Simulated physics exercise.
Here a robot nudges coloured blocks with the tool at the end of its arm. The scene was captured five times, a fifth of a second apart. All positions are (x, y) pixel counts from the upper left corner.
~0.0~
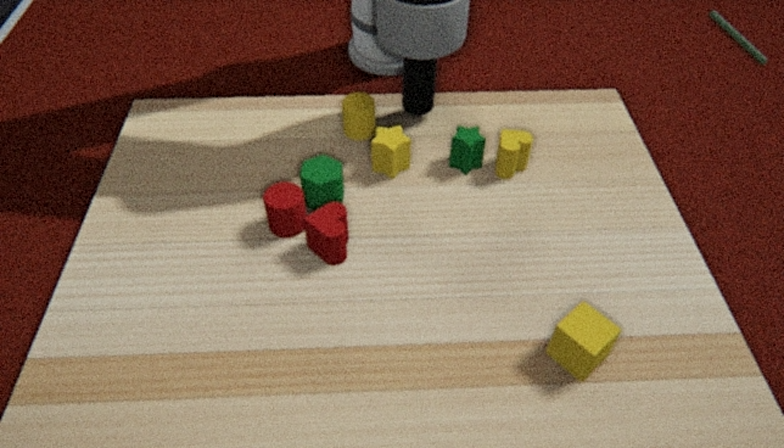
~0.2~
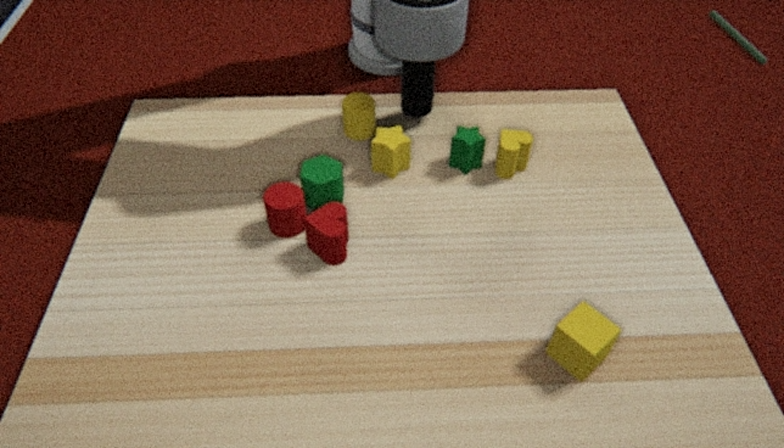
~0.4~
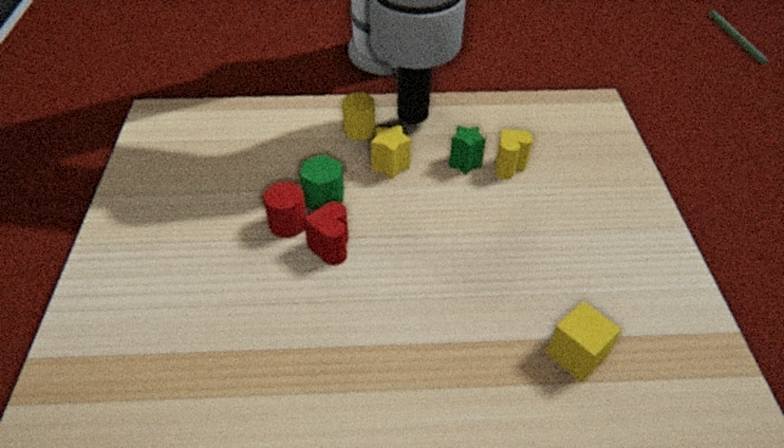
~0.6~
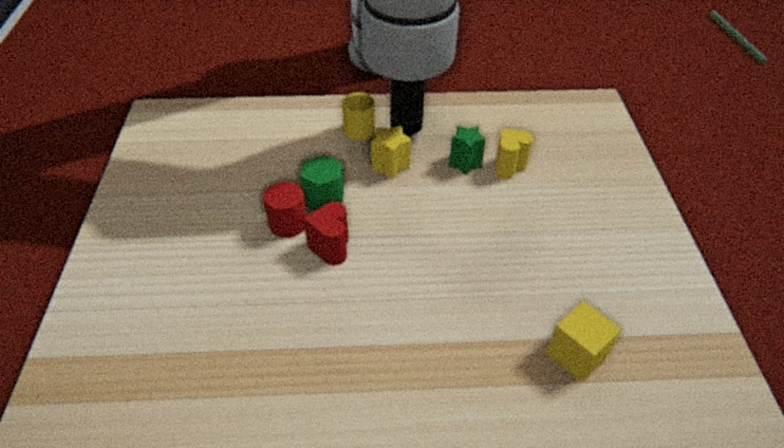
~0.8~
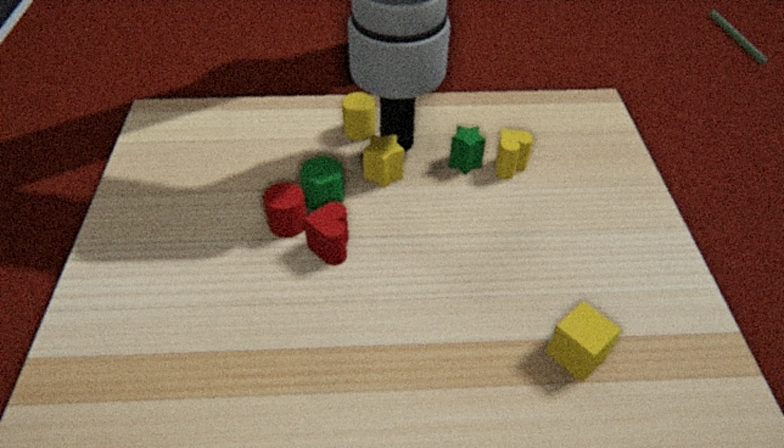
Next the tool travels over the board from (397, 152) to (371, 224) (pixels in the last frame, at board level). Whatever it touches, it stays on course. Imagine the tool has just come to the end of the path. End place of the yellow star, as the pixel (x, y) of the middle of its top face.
Top centre: (328, 195).
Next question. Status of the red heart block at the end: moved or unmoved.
The red heart block changes place.
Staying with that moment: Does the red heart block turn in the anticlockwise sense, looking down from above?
Yes.
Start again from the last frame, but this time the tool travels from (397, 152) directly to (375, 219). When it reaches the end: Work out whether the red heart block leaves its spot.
Displaced.
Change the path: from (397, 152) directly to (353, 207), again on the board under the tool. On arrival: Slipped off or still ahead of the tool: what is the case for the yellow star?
Prediction: Still leading.
What follows on the original path. One third of the way, tool at (390, 166); yellow star at (368, 163), turned 35° clockwise.
Two thirds of the way, tool at (381, 190); green hexagonal block at (313, 172), turned 15° clockwise; yellow star at (348, 183), turned 70° clockwise.
At the end, tool at (371, 215); green hexagonal block at (310, 172), turned 20° clockwise; red heart block at (317, 226), turned 30° anticlockwise; yellow round block still; yellow star at (328, 195), turned 120° clockwise.
